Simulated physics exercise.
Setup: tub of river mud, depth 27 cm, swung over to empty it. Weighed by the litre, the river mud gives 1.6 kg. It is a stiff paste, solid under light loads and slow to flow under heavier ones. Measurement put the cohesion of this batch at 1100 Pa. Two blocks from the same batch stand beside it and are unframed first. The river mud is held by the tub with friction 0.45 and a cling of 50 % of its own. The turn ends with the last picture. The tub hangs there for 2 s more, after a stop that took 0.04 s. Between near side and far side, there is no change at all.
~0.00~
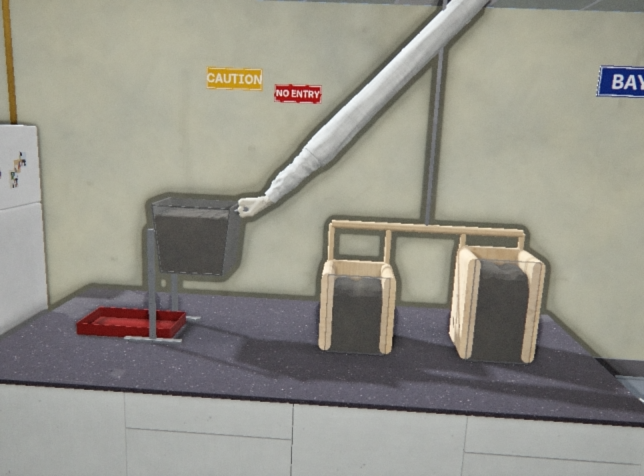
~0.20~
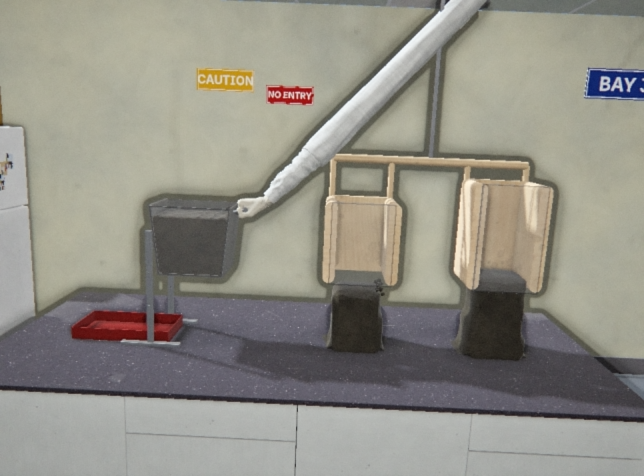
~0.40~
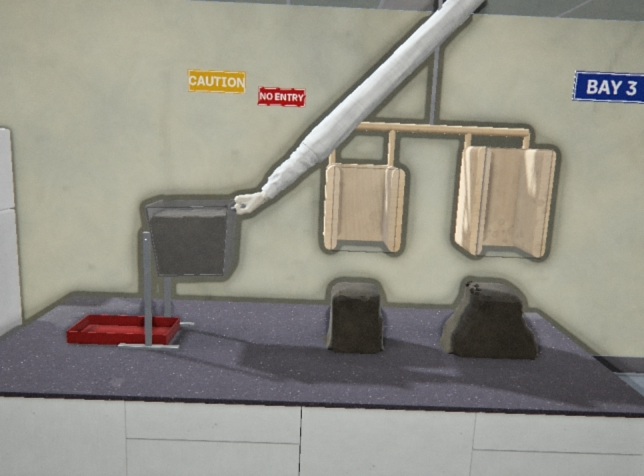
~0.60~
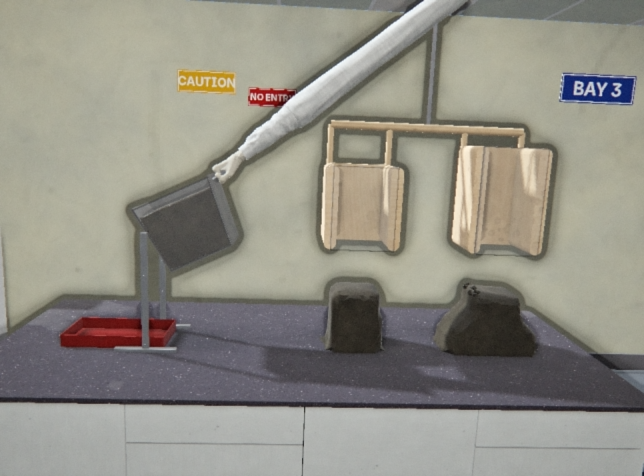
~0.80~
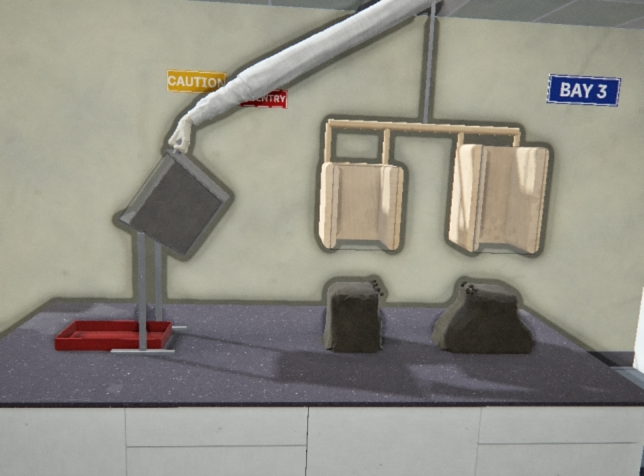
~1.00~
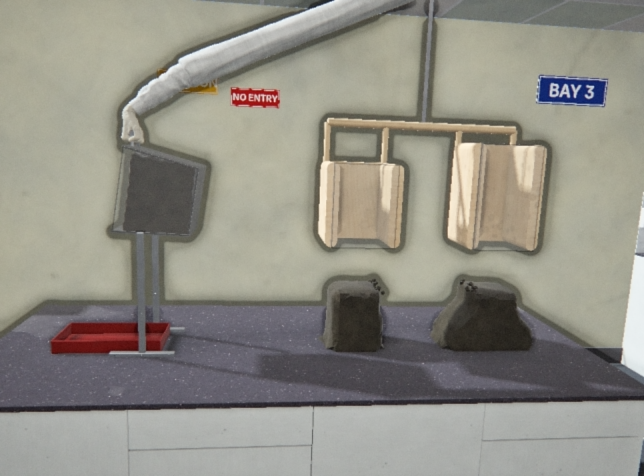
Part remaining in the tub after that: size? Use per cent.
Close to 70 %.
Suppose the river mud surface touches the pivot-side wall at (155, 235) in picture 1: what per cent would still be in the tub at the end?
About 100 per cent.
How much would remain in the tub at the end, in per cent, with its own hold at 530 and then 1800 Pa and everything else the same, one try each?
Try one gives 45 per cent, try two gives 100 per cent.
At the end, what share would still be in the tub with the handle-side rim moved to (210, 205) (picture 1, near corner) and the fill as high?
Near 100 per cent.
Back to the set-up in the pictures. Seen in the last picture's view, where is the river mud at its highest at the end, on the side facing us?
Highest point: Approx. (146, 182).
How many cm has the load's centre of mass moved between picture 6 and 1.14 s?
Around 4 centimetres.
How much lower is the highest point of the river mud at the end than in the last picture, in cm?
Roughly 10 cm.
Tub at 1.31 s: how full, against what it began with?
It's something like 85 % of the original load.
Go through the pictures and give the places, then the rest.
Handle-side rim at (229, 208), tilt 0 degrees; crest of the river mud at (161, 215); block heights 26 cm, 37 cm (left to right), in the first picture.
Handle-side rim at (229, 209), tilt 0 degrees; crest of the river mud at (159, 216); block heights 26 cm, 34 cm (left to right), in the second picture.
Handle-side rim at (227, 206), tilt 3 degrees; crest of the river mud at (217, 217); block heights 25 cm, 27 cm (left to right), in the third picture.
Handle-side rim at (207, 177), tilt 26 degrees; crest of the river mud at (210, 190); block heights 25 cm, 26 cm (left to right), in the fourth picture.
Handle-side rim at (166, 152), tilt 55 degrees; crest of the river mud at (177, 163); block heights 25 cm, 26 cm (left to right), in the fifth picture.
Handle-side rim at (123, 147), tilt 82 degrees; crest of the river mud at (136, 154); block heights 25 cm, 26 cm (left to right), in the sixth picture.
After 1.14 s, the tub is at 82 degrees and holds 99 %.
After 1.31 s, the tub is at 82 degrees and holds 87 %.
After 1.48 s, the tub is at 82 degrees and holds 79 %.
After 1.65 s, the tub is at 82 degrees and holds 73 %.
After 3.00 s, the tub is at 82 degrees and holds 70 %.
